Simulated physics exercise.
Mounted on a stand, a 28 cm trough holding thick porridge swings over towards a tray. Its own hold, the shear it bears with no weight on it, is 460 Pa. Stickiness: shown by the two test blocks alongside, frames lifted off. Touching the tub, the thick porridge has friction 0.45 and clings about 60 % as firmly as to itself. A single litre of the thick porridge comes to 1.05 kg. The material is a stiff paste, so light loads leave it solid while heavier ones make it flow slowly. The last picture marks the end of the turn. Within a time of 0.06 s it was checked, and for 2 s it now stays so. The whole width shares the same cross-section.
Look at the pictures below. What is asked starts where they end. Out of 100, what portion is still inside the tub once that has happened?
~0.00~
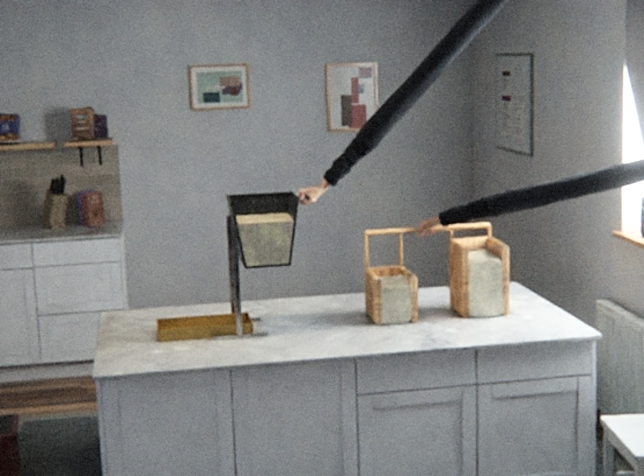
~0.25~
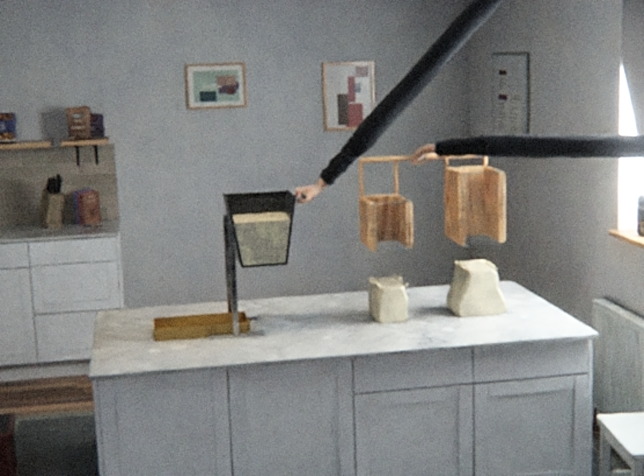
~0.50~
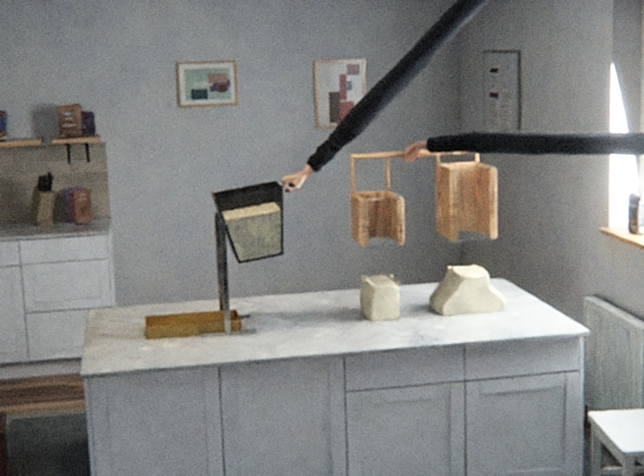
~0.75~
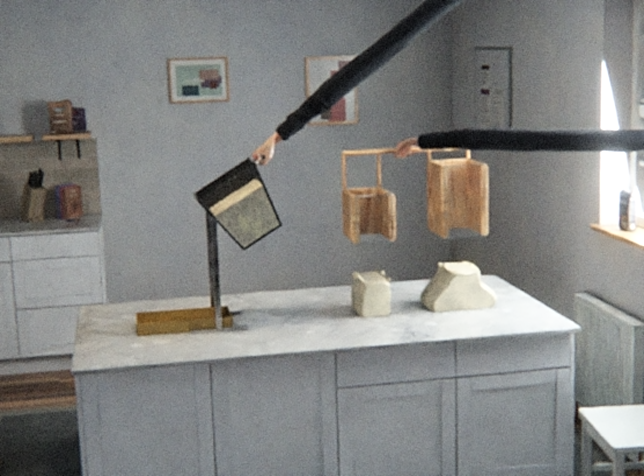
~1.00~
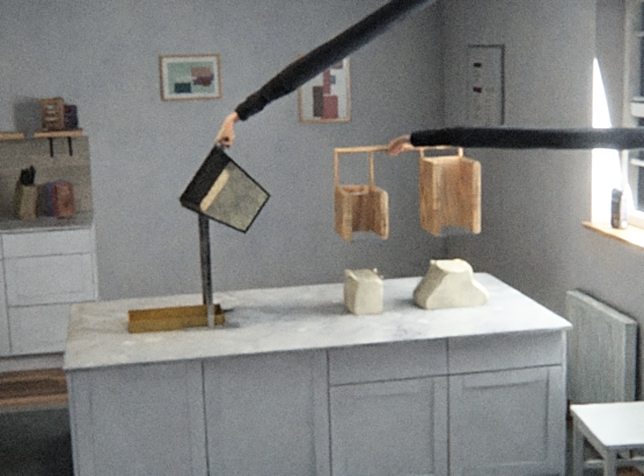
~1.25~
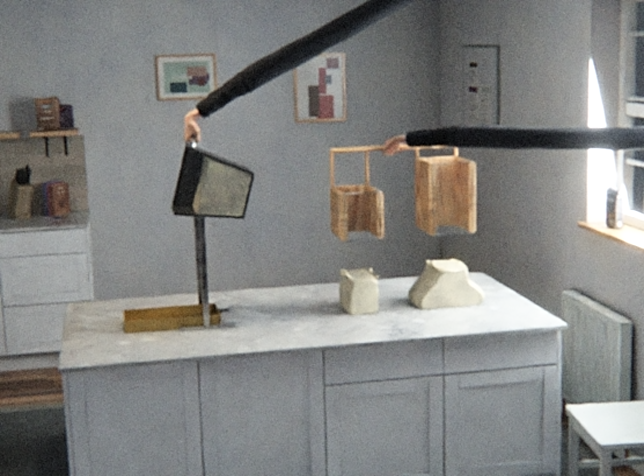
I would say roughly 100 per cent remains in the tub.
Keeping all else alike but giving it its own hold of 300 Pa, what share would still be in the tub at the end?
It would come to about 100 %.
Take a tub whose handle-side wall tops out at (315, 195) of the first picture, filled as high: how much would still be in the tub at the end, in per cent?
Near 90 per cent.
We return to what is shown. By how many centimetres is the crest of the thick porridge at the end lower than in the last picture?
2 cm.
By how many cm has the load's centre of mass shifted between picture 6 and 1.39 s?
The distance comes to some 1 cm.
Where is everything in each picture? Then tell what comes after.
The first picture shows handle-side rim at (297, 198), tilt 0 degrees; top of the thick porridge at (285, 220); blocks stand 17 cm, 26 cm (left to right).
The second picture shows handle-side rim at (294, 197), tilt 0 degrees; top of the thick porridge at (282, 219); blocks stand 16 cm, 21 cm (left to right).
The third picture shows handle-side rim at (281, 187), tilt 8 degrees; top of the thick porridge at (277, 210); blocks stand 16 cm, 17 cm (left to right).
The fourth picture shows handle-side rim at (253, 164), tilt 30 degrees; top of the thick porridge at (259, 186); blocks stand 16 cm, 17 cm (left to right).
The fifth picture shows handle-side rim at (219, 150), tilt 54 degrees; top of the thick porridge at (237, 168); blocks stand 16 cm, 17 cm (left to right).
The sixth picture shows handle-side rim at (189, 149), tilt 74 degrees; top of the thick porridge at (213, 161); blocks stand 16 cm, 17 cm (left to right).
After 1.39 s, the tub is at 74 degrees and holds 100 %.
After 1.56 s, the tub is at 74 degrees and holds 100 %.
After 1.73 s, the tub is at 74 degrees and holds 100 %.
After 1.90 s, the tub is at 74 degrees and holds 100 %.
After 3.25 s, at the end, the tub is at 74 degrees and holds 100 %.
